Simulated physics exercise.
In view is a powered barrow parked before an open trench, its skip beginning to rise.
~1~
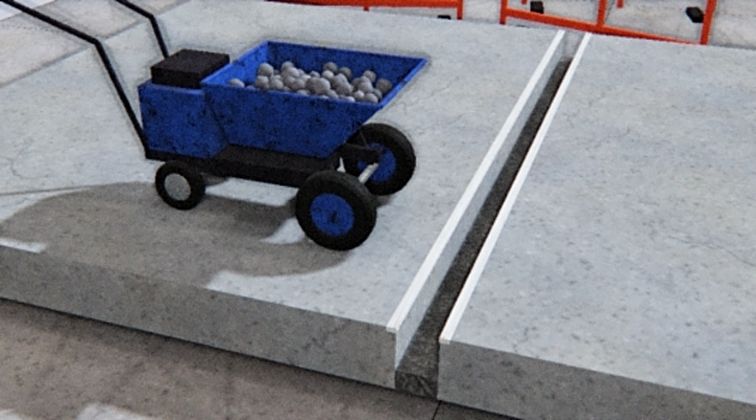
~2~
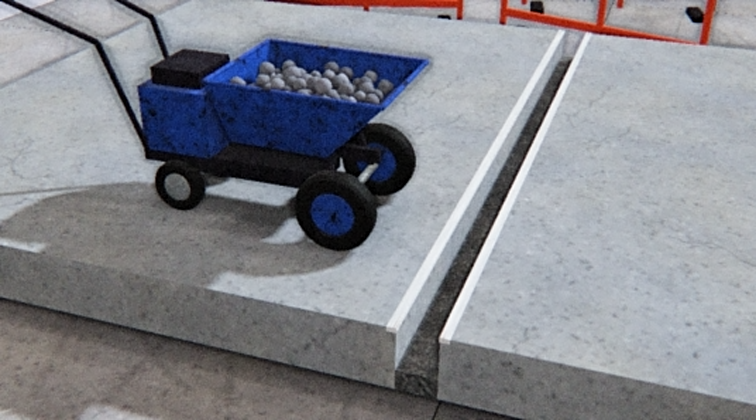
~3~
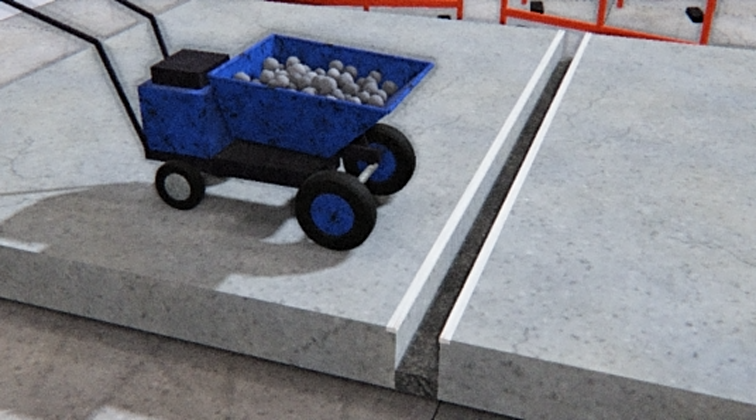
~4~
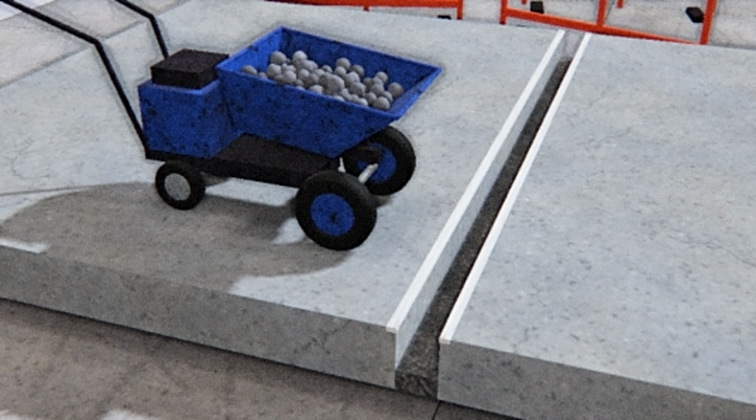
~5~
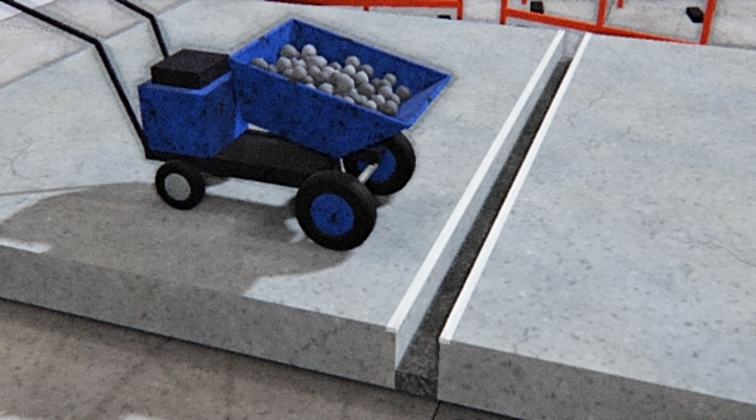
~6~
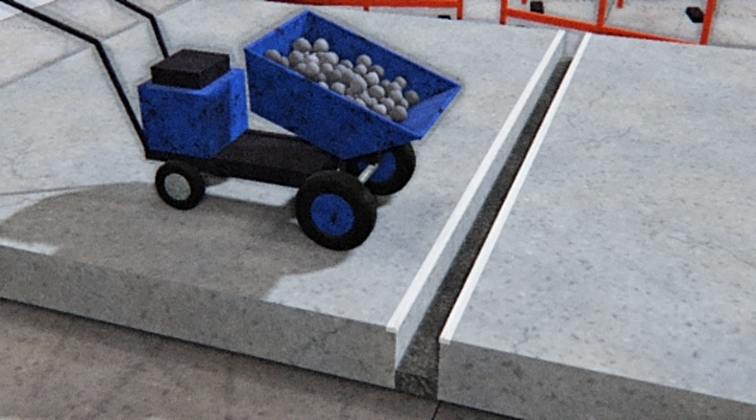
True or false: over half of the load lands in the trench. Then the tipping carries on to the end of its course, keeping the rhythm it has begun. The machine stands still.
False.
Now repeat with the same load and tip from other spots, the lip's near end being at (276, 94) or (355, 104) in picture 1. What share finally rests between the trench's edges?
First try: Around 30 %; second try: Around 60 %.
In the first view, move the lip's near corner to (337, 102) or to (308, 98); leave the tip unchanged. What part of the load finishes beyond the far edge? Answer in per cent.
Near 20 % and 10 %.
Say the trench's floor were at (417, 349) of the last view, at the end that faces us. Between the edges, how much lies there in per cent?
It comes to 10 per cent or so.
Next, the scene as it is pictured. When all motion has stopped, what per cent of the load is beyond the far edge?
Close to 65 per cent.
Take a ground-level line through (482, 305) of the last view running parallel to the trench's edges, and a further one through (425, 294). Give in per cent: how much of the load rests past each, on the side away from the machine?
Near 50 % and near 90 %, in that order.
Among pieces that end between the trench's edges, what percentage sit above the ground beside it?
My figure is near 5 per cent.
Soon after the last picture, skip tipped steeply; all in the skip.
A little later, skip tipped right over; about two thirds in the skip; a stray few in or heaped over the trench; about a quarter beyond it; a stray few falling.
Later still, skip tipped right over; about a quarter in the skip; about a quarter in or heaped over the trench; about two thirds beyond it.
By the end, skip tipped right over; a small part in the skip; about a quarter in or heaped over the trench; about two thirds beyond it.
